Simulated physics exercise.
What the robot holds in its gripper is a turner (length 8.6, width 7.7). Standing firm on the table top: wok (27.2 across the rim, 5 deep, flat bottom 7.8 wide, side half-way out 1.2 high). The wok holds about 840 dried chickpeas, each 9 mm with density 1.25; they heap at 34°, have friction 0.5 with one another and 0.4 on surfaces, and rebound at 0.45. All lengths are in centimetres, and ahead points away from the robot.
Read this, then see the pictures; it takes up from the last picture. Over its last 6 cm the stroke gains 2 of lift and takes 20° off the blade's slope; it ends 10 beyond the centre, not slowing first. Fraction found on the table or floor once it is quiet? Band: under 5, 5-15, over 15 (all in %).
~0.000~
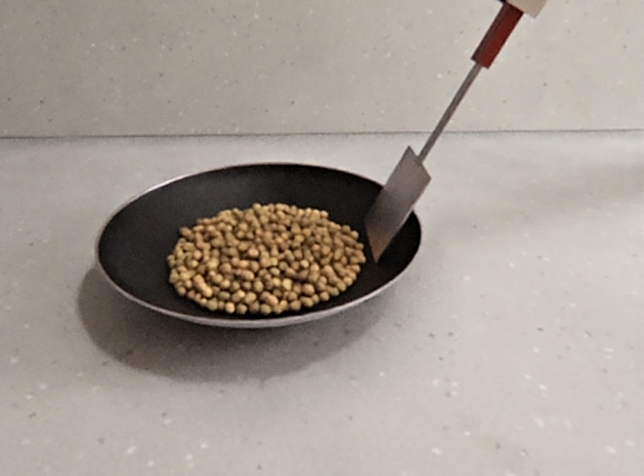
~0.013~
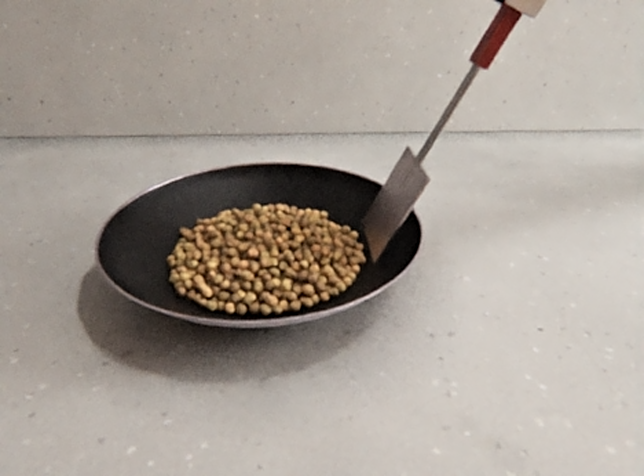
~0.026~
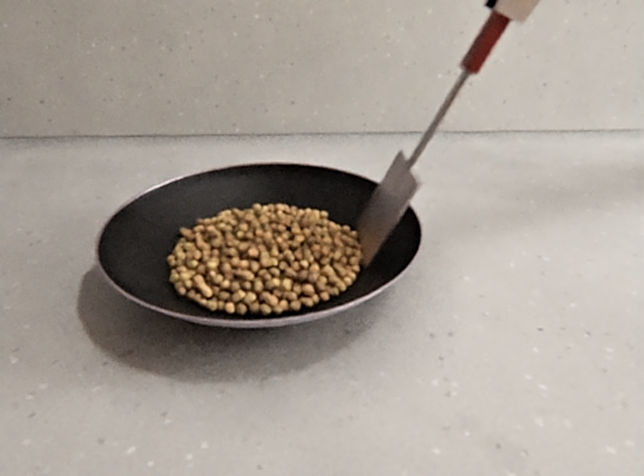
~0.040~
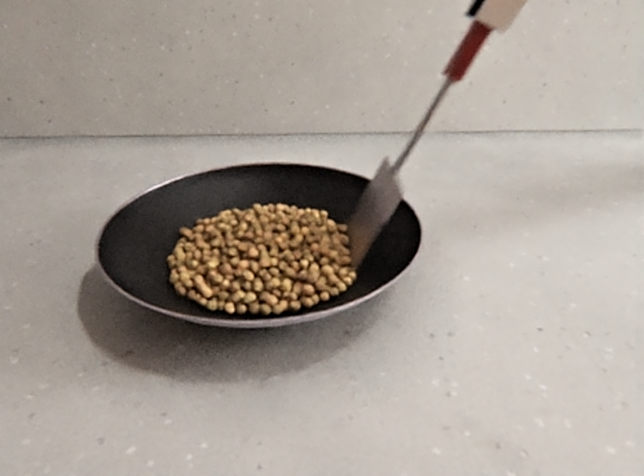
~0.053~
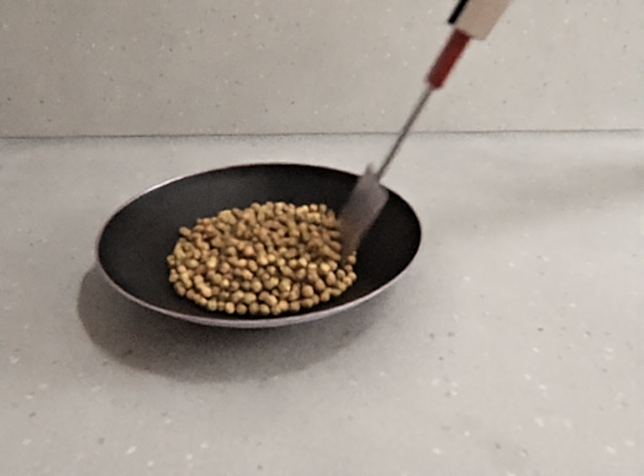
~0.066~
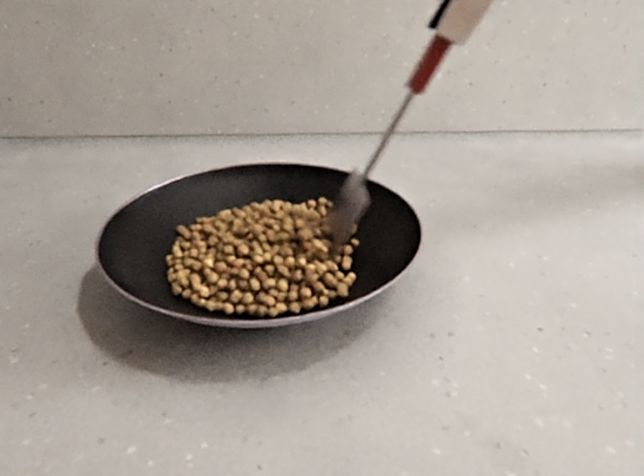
Over 15 %.
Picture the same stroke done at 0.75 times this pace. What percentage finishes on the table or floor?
Estimate: Approx. 35 %.
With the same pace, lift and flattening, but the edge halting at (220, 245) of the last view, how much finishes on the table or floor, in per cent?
Something close to 0 in a hundred.
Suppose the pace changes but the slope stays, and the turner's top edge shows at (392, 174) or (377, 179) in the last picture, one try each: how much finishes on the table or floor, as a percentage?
Around 20 per cent, then around 35 per cent.
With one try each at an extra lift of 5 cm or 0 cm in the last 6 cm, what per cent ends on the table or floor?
Roughly 35 per cent, then 40 per cent.
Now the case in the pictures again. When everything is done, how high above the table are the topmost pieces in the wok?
Height at rest: Roughly 4.5 cm.
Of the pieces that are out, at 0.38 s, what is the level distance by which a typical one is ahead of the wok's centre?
Distance ahead of centre: Approx. 24 cm.
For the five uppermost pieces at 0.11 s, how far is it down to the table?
7 cm or so.
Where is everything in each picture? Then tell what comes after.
In the first picture, turner top edge at (420, 160), sloping 64°; upper third of the load around (264, 243), from x 170 to 360, top at y 210; 840 in the wok.
In the second picture, turner top edge at (418, 161), sloping 64°; upper third of the load around (264, 243), from x 170 to 360, top at y 210.
In the third picture, turner top edge at (410, 165), sloping 64°; upper third of the load around (264, 243), from x 170 to 360, top at y 210.
In the fourth picture, turner top edge at (394, 172), sloping 64°; upper third of the load around (267, 243), from x 170 to 355, top at y 210.
In the fifth picture, turner top edge at (378, 178), sloping 64°; upper third of the load around (269, 241), from x 170 to 355, top at y 205.
In the sixth picture, turner top edge at (361, 182), sloping 64°; upper third of the load around (265, 238), from x 170 to 355, top at y 200; 840 in the wok.
After 0.11 s, sloping 64°, highest piece 8 above the table; 840 in the wok.
After 0.16 s, sloping 59°, highest piece 9 above the table; 840 in the wok.
After 0.38 s, sloping 44°, highest piece 9 above the table; 509 in the wok, 232 on the table or floor, 99 on the blade or in flight.
After 1.43 s, sloping 44°, highest piece 6 above the table; 509 in the wok, 331 on the table or floor.
At rest, 509 in the wok, 331 on the table or floor. That is 39 % on the table or floor.
